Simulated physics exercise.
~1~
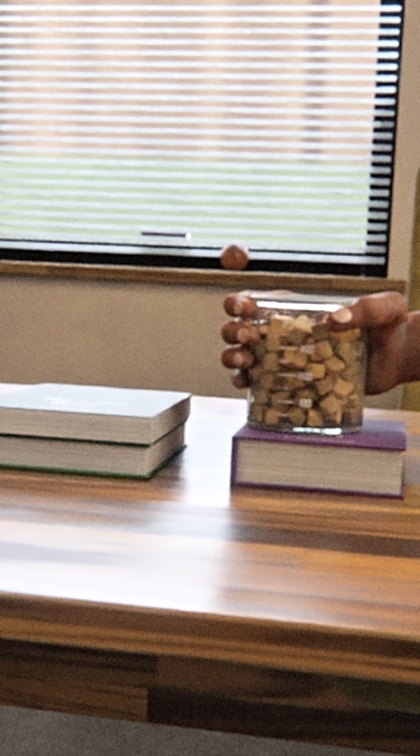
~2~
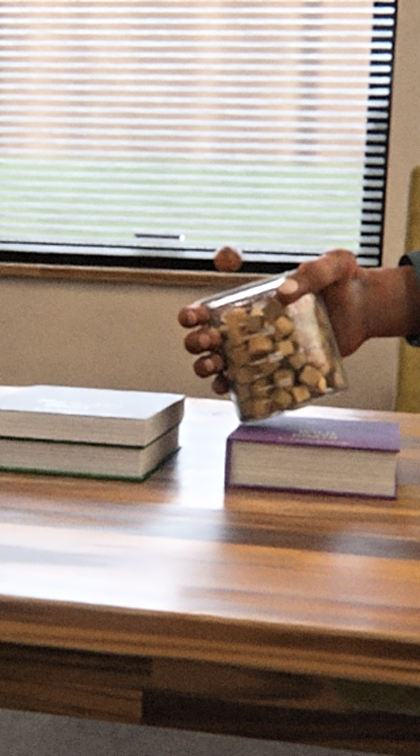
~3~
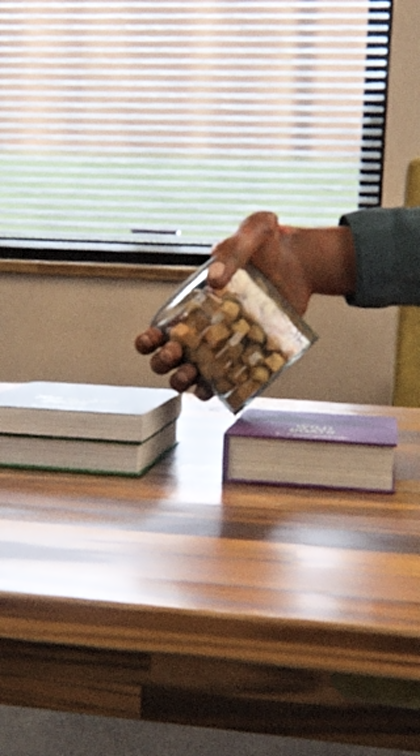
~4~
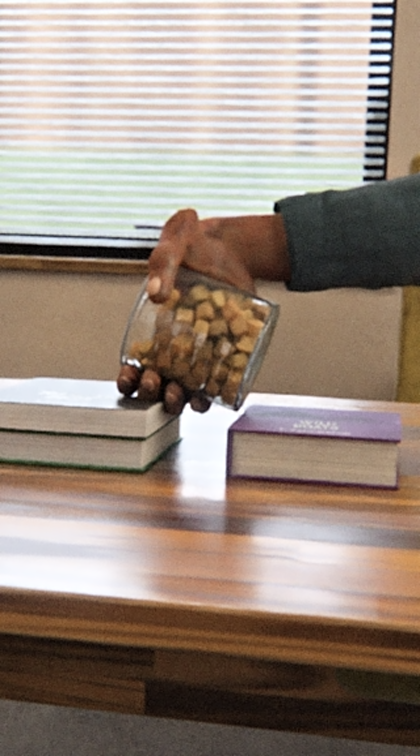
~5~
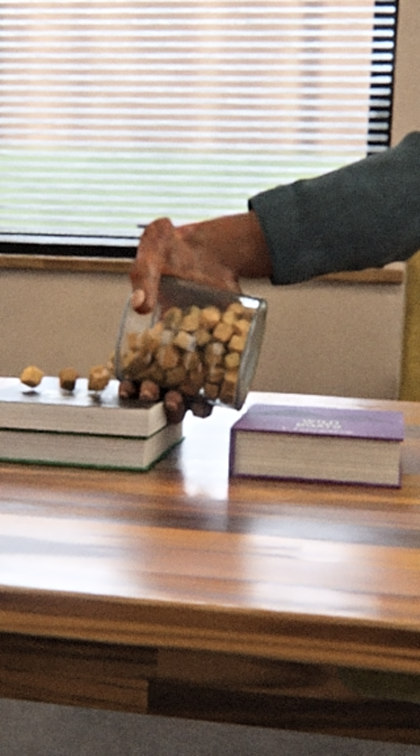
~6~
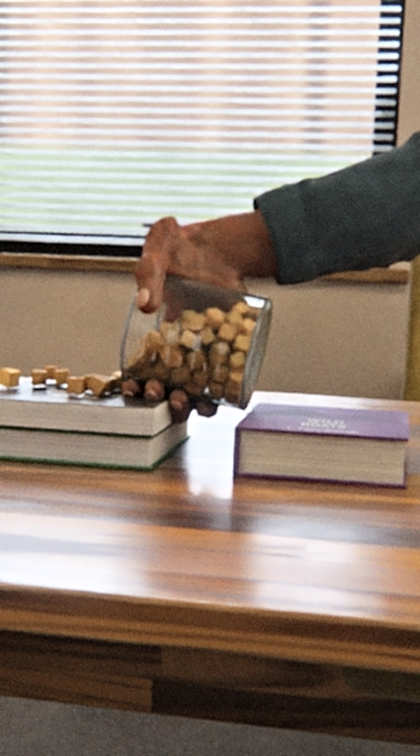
The clip opens on a clear glass beaker filled with small wooden cubes, held by a hand on top of a purple book, with a pile of two books to the left on a striped wooden table. The hand lifts the beaker and tips it leftward, carrying it across the gap with the cubes still inside. It tilts further until it is nearly on its side, its rim near the book pile. The beaker then comes to rest against the pile, and some cubes spill over the rim onto the top book. At the end, the hand still holds the beaker there, with most cubes inside.
